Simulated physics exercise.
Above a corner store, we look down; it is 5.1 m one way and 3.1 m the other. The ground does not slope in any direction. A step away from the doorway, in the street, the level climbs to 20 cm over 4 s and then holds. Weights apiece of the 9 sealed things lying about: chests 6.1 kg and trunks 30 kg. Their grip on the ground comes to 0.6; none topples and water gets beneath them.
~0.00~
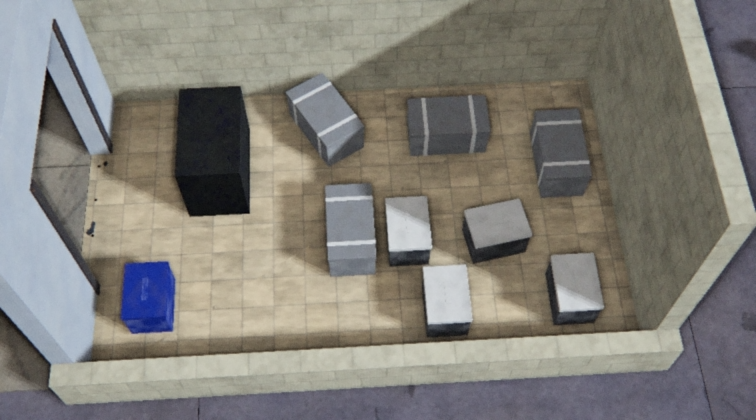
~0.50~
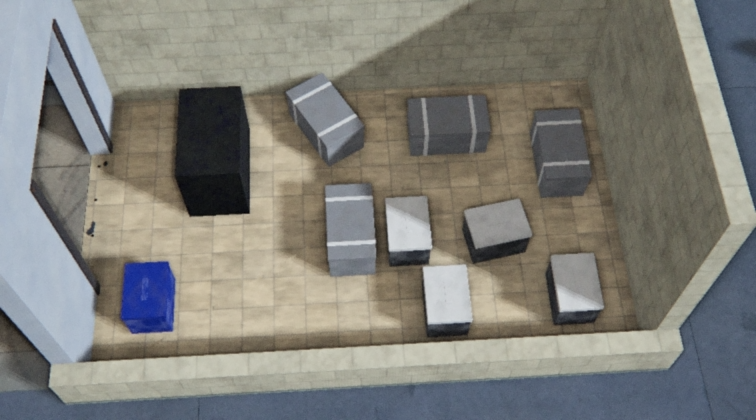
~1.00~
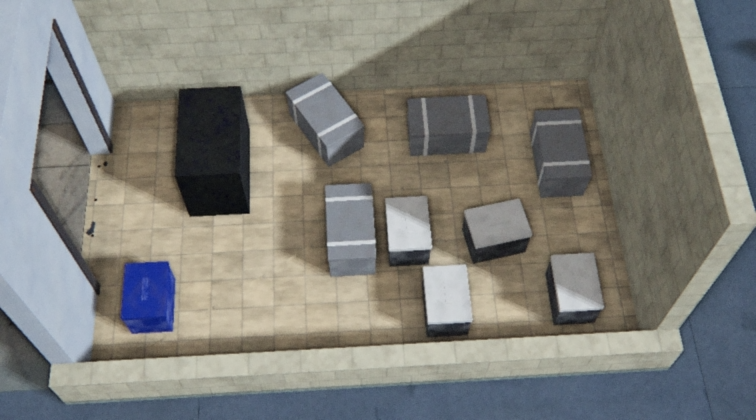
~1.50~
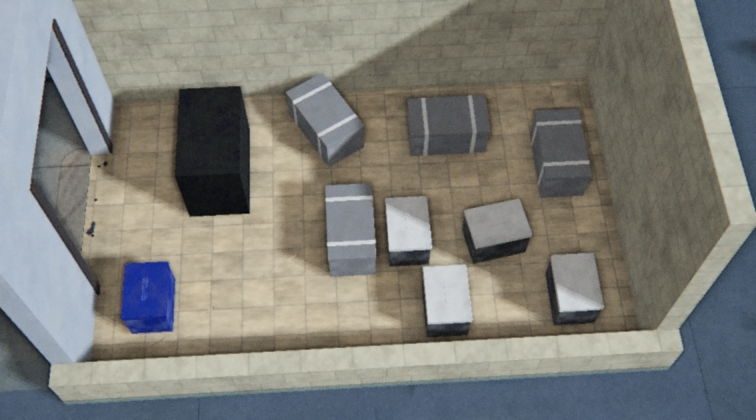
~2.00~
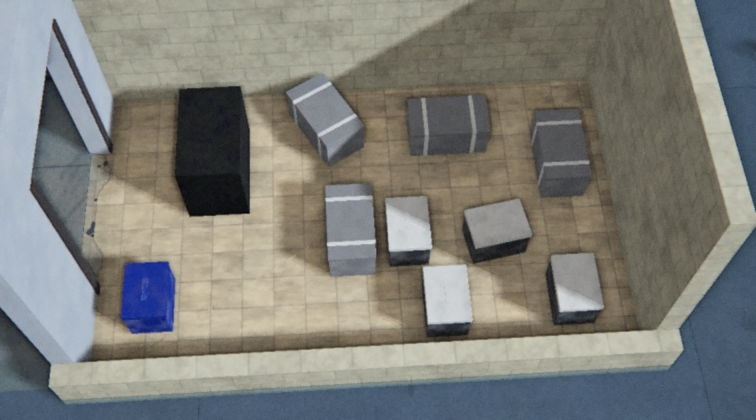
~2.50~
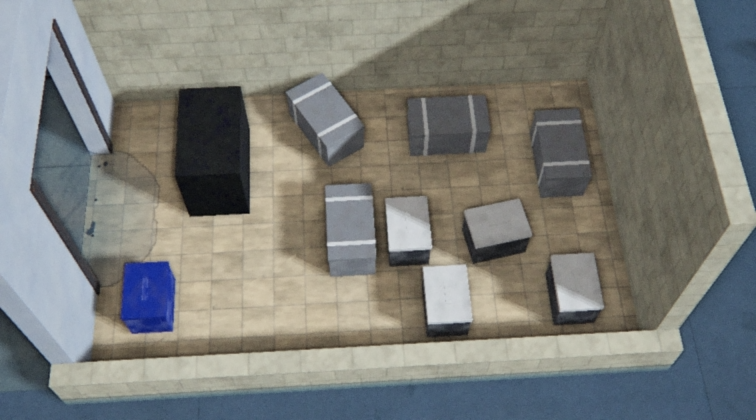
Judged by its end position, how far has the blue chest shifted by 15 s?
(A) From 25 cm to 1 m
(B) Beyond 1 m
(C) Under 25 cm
(A) From 25 cm to 1 m.
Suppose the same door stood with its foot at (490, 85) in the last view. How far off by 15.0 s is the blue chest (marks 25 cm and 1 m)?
Note: Blue chest displaced a long way.
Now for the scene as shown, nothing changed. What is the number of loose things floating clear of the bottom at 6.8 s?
I'd say 1 of them.
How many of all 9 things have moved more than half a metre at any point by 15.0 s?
9 in all.
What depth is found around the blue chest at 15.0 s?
10 cm or so.
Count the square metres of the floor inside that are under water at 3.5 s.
Somewhere around 2.0 m2, roughly.
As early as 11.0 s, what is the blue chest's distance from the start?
By that time, close to 30 cm.
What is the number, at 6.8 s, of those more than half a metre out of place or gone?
Count then: 0.
After 3.5 s the blue chest is near (145, 289), 0.0 m from its start, aground; 0 afloat.
After 6.8 s the blue chest is near (134, 325), 0.4 m from its start, afloat; 1 afloat.
After 11.0 s the blue chest is near (138, 320), 0.3 m from its start, afloat; 5 afloat.
After 15.0 s the blue chest is near (189, 320), 0.6 m from its start, afloat; 9 afloat.
